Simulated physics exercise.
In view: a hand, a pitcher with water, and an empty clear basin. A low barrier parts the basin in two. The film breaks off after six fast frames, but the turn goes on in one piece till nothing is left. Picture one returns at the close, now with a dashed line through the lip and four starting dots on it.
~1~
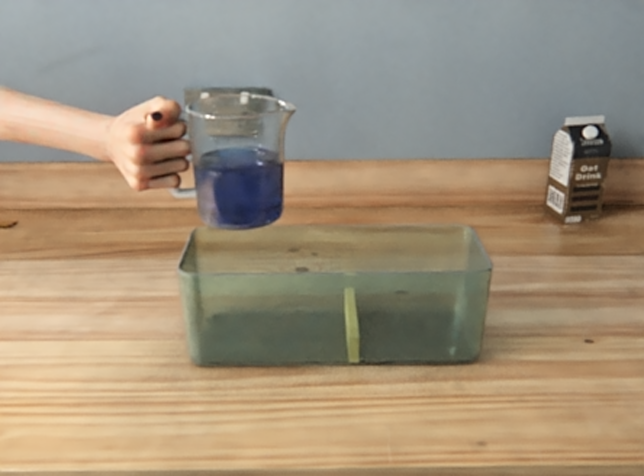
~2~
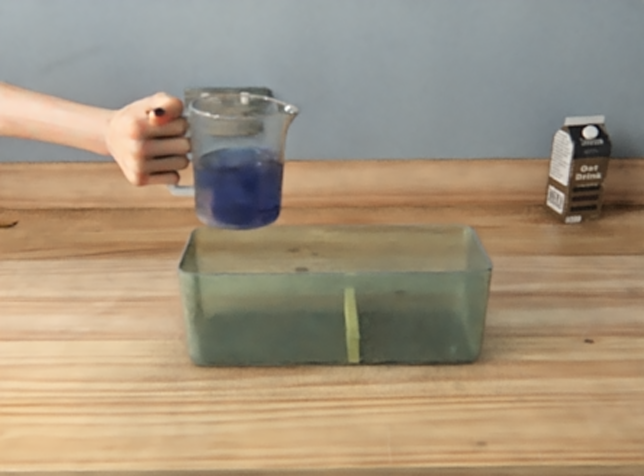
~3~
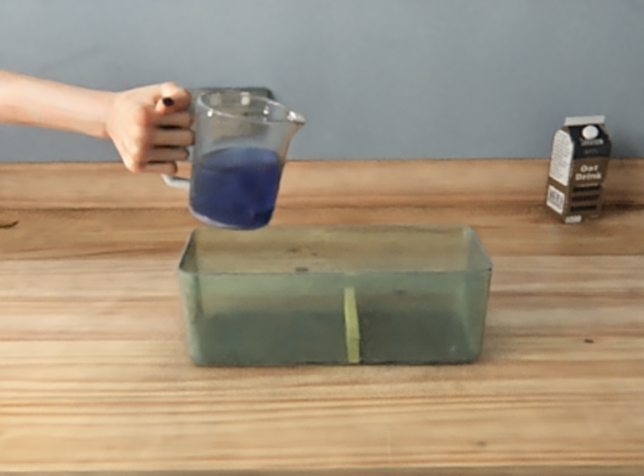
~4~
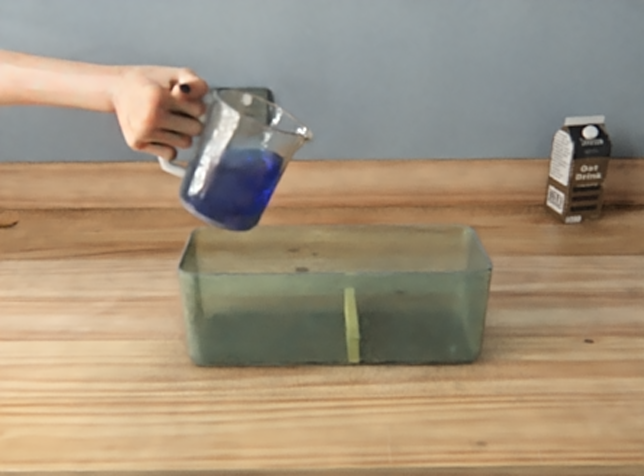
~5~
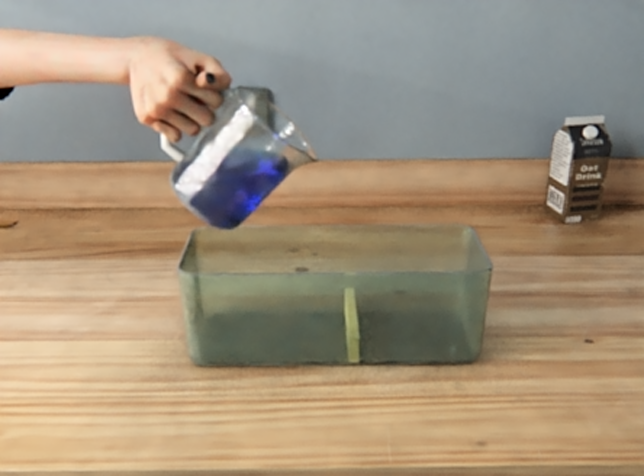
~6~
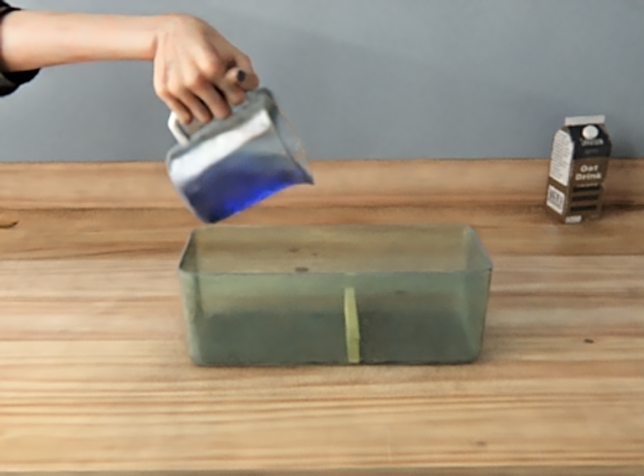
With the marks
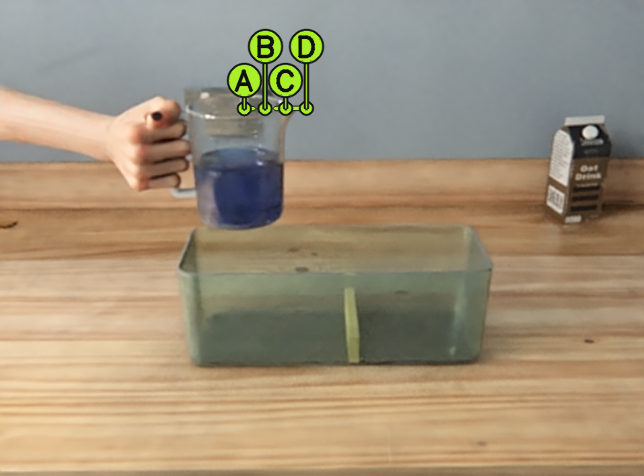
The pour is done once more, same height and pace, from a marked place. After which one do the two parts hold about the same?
The best spot is D.
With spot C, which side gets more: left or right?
More ends on the left.
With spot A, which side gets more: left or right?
The left one.
On the marked copy, A at (244, 108); B at (265, 108); C at (285, 108); D at (306, 108).
Choosing A, about 89 % ends left of the wall and 9 % right of it.
Choosing B, about 90 % ends left of the wall and 8 % right of it.
Choosing C, about 87 % ends left of the wall and 12 % right of it.
Choosing D, about 50 % ends left of the wall and 49 % right of it.
